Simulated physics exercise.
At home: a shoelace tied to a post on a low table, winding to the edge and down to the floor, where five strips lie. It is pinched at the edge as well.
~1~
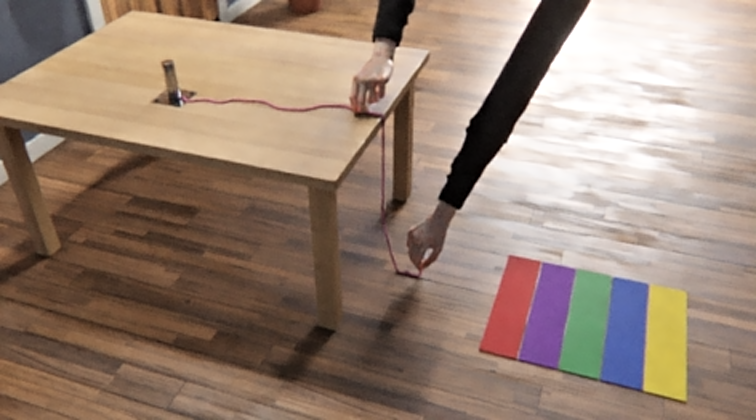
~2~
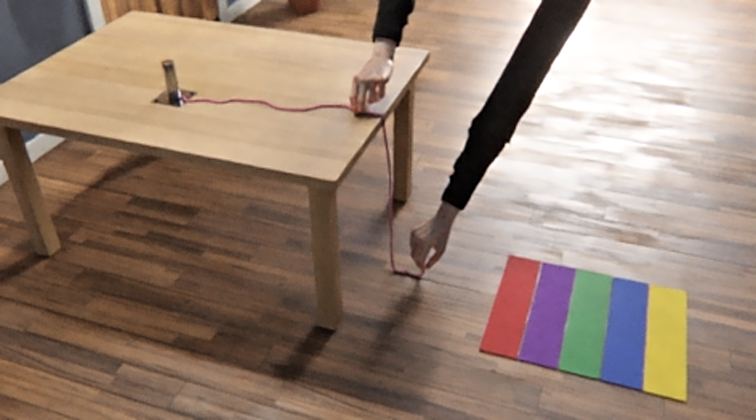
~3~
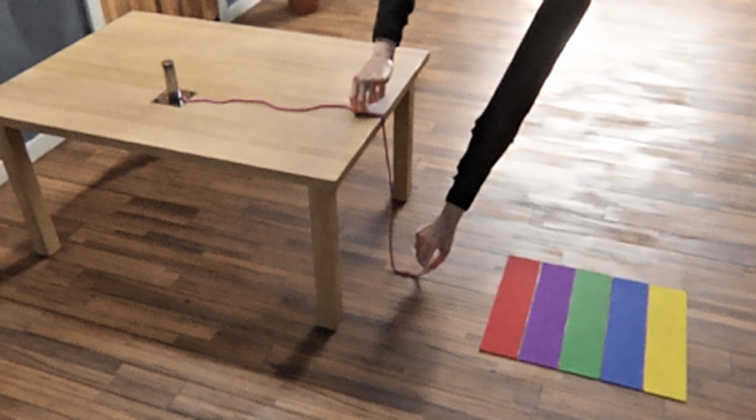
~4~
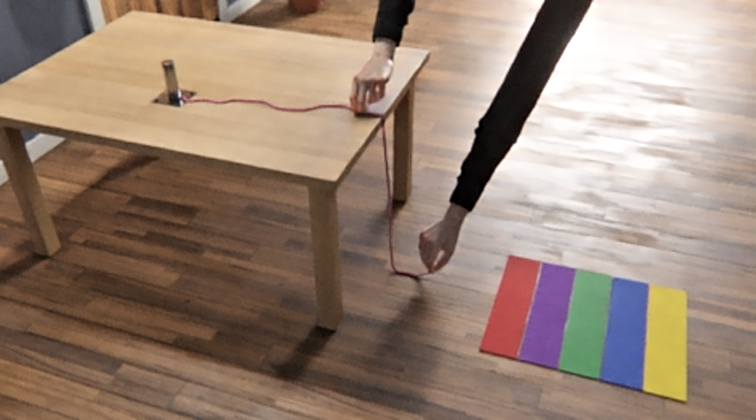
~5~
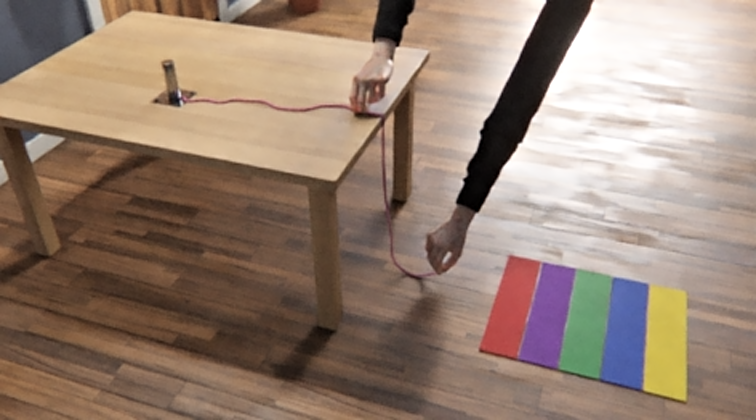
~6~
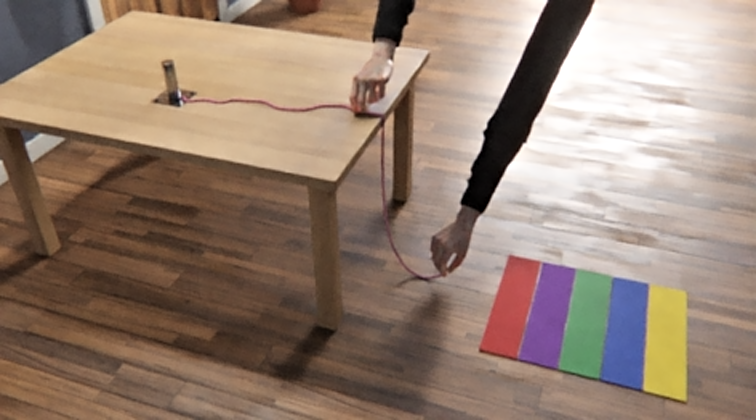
At the start, one hand pins a red shoelace at the edge of a wooden table, where it runs from a small post, while another hand holds its lower end near the floor. The lower hand then slowly draws the end a short way right, toward five coloured strips.
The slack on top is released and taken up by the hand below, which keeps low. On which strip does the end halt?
It halts on the purple strip.
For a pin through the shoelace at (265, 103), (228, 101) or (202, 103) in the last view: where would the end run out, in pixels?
In that order: (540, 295), (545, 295) and (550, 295).
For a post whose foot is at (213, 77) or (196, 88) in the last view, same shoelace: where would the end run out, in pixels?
About (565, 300) and (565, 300).
Soon after, end near (478, 279); short of the strips.
After that, end near (524, 289); over red.
At the stop, end near (551, 295); over purple. Over purple.
